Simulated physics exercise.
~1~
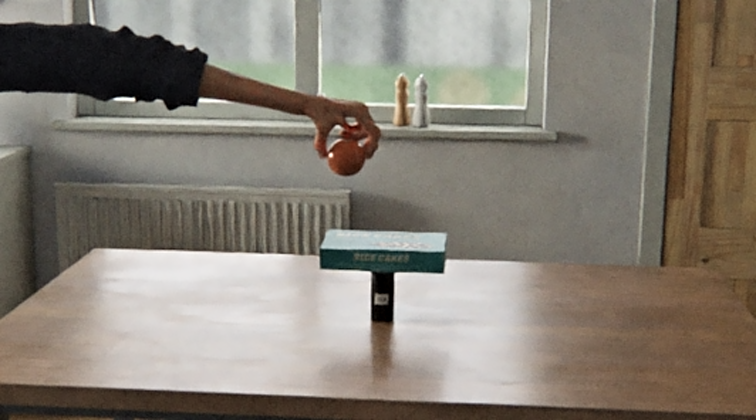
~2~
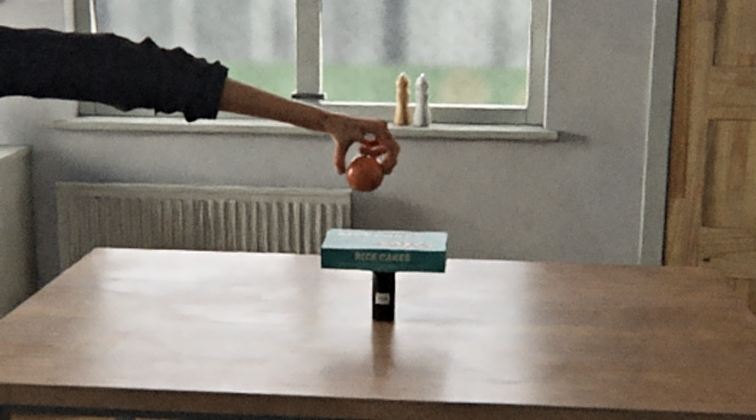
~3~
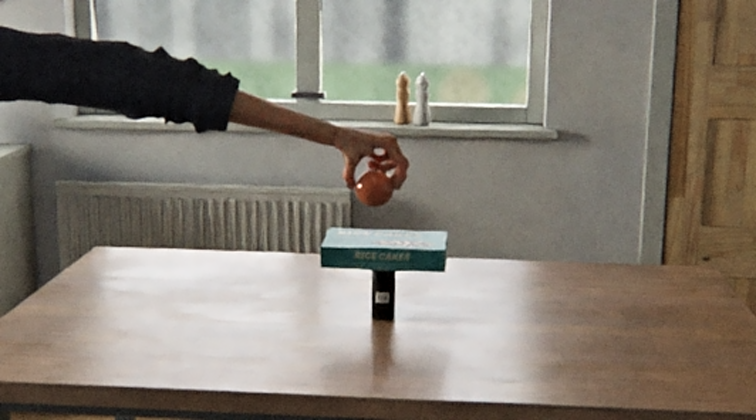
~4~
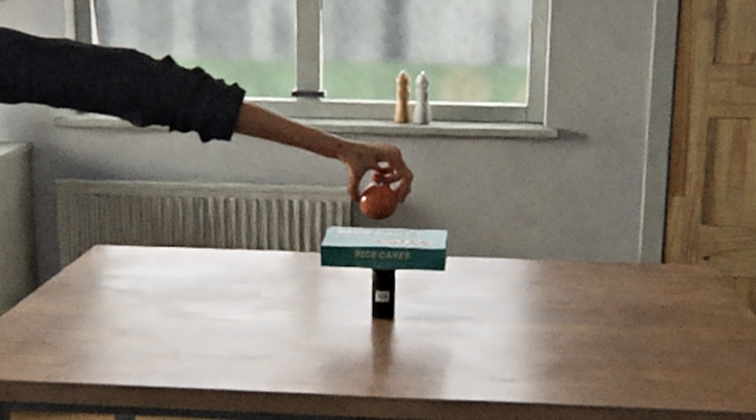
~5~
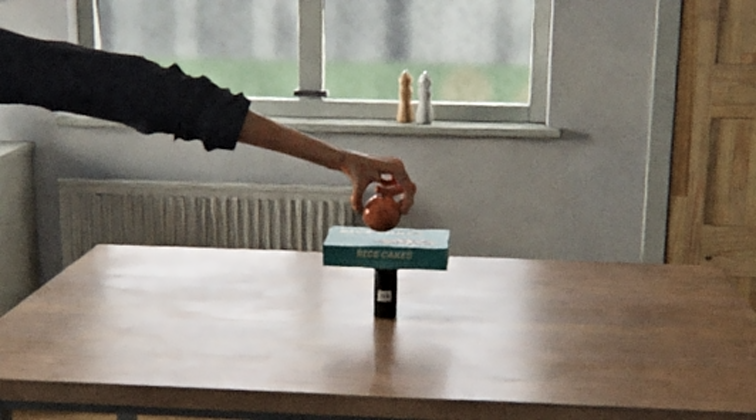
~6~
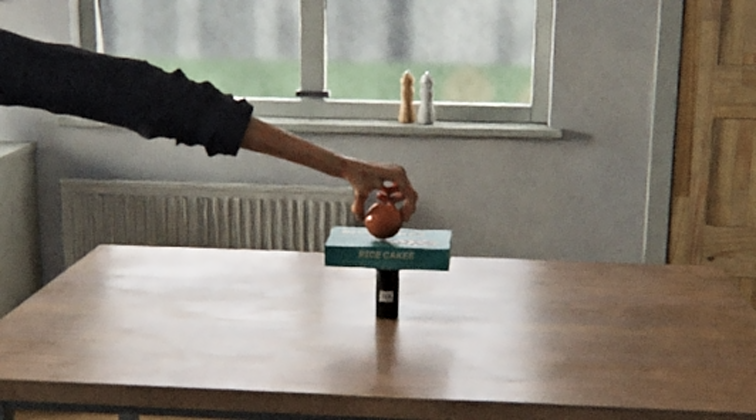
An orange tomato, held in the fingers of a hand reaching in from the left, moves down and slightly right above a teal box balanced on a small black shaker on a wooden table. The hand lowers it to the top of the box, fingers still around it, while the box and shaker stay still.
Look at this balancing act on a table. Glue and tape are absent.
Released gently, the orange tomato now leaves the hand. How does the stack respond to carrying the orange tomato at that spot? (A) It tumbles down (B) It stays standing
B.
Then, 0.20 s later than the last frame, all is still.
Then, 0.70 s later than the last frame, orange tomato resting near (384, 221).
When it is over, all 3 as before. End places, in pixels of the last picture, orange tomato near (384, 222). The stack keeps its balance.
